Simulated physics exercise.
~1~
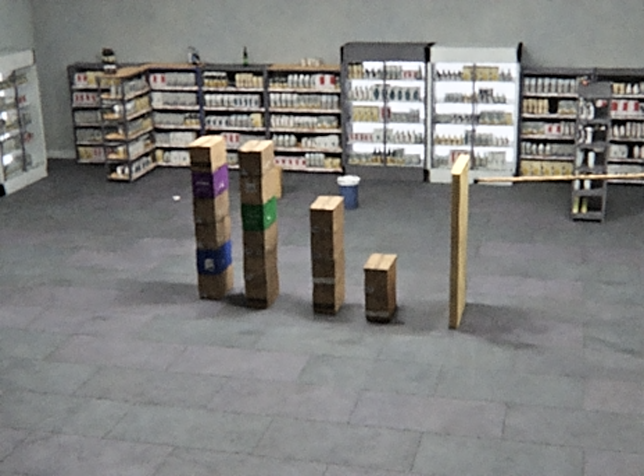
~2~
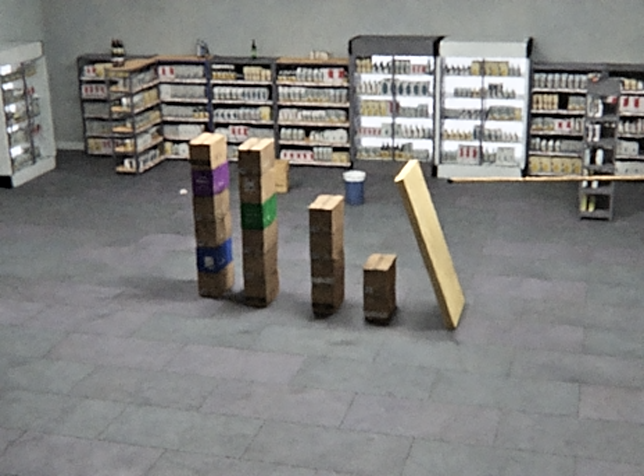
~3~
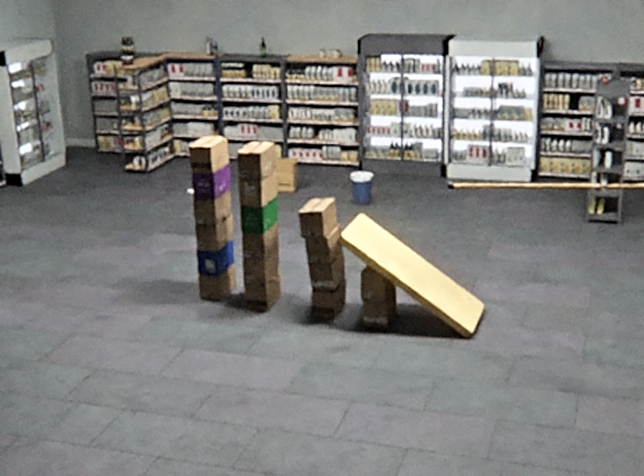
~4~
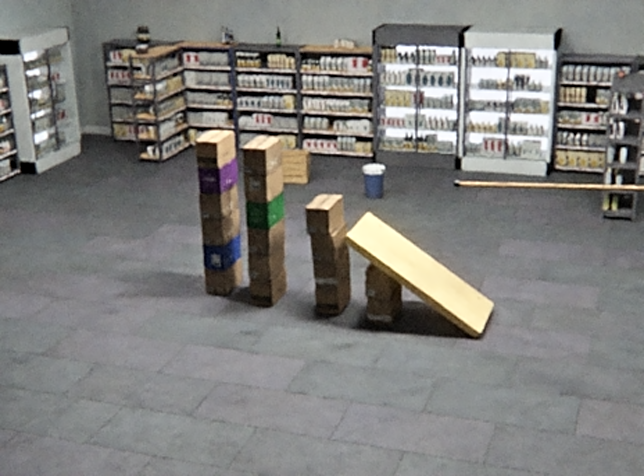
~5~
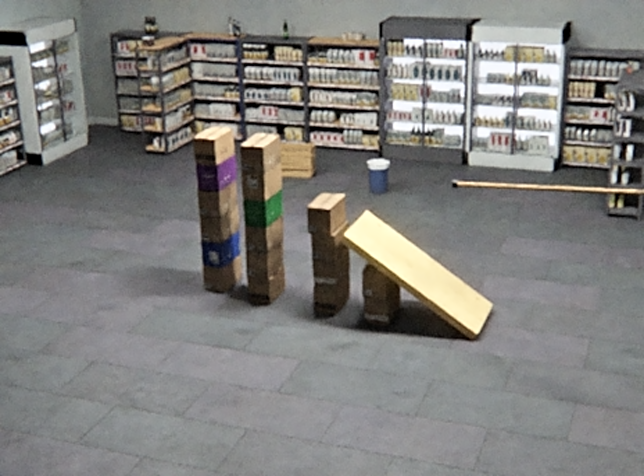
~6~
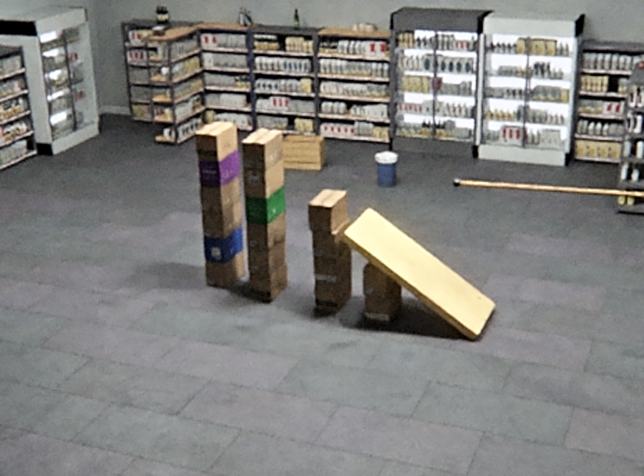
A pale board tips left onto the shorter carton stacks and rests there, toppling none.
